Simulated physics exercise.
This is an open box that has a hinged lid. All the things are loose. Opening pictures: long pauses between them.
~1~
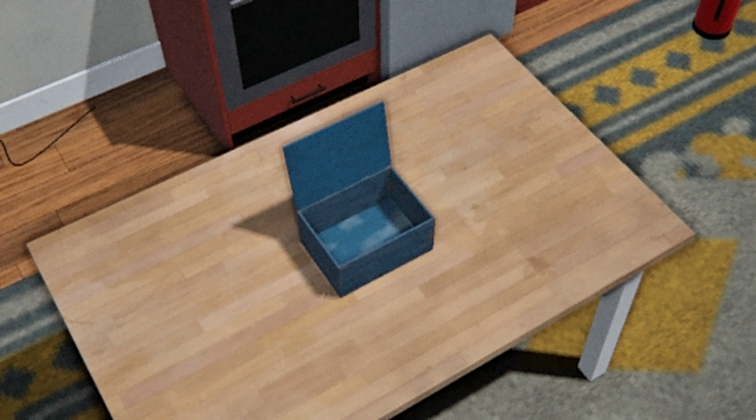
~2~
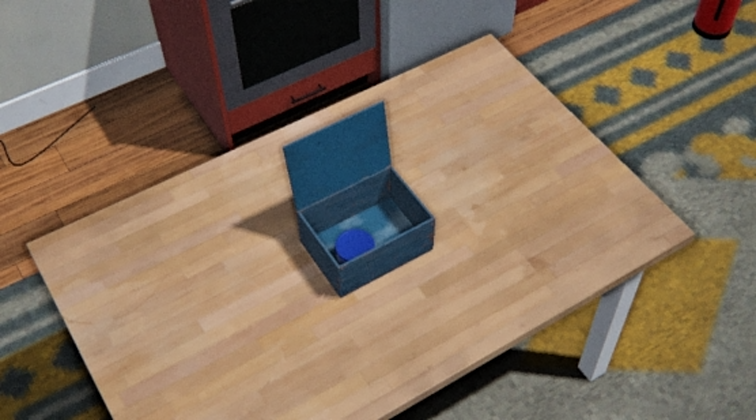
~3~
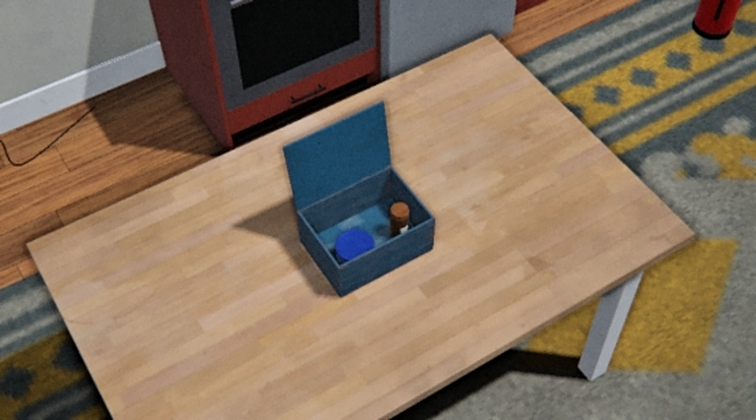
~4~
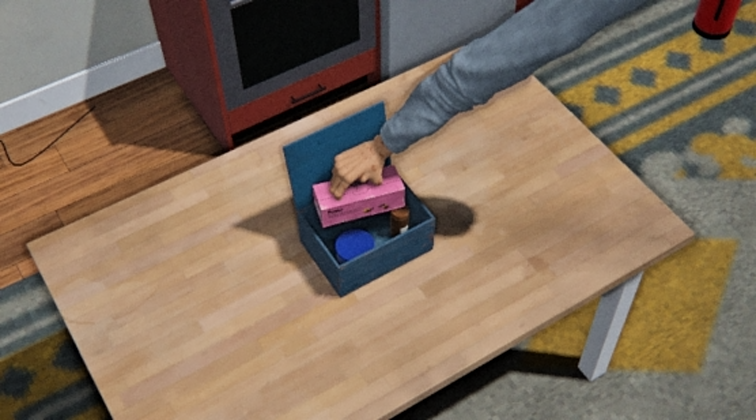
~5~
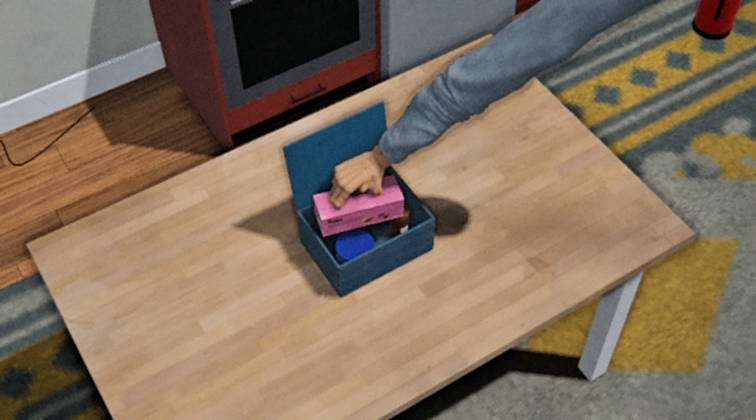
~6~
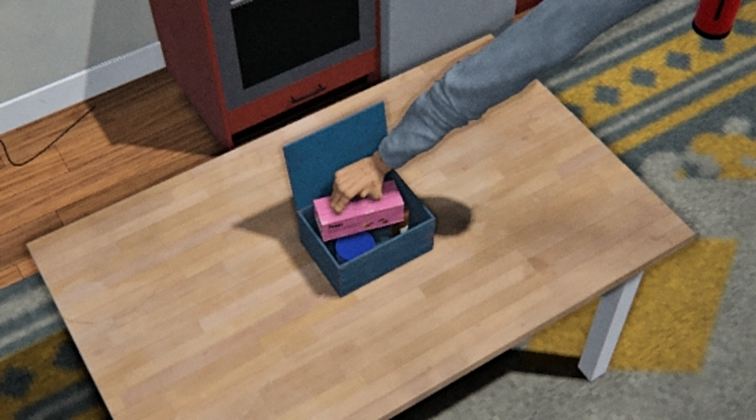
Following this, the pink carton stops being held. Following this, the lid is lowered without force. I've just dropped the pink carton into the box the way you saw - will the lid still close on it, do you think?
Yes, it will close.
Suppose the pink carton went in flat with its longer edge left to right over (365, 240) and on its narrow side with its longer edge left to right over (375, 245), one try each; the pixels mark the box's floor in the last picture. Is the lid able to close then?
The first time it seals the box, the second time it cannot come down.
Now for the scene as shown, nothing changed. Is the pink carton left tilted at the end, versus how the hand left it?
Simply put, the pink carton gets tilted.
Then, 0.60 s later than the last frame, pink carton on its side near (356, 223).
Then, 1.20 s later than the last frame, lid starting down; pink carton on its side near (357, 221).
Then, 1.70 s later than the last frame, lid 49° above the rim; pink carton on its side near (357, 221).
Then, 2.10 s later than the last frame, lid 9° above the rim; pink carton on its side near (357, 221).
When it is over, lid shut; lying over in the box, pink carton; the other 2 as before. End places, in pixels of the last picture, pink carton near (357, 221).
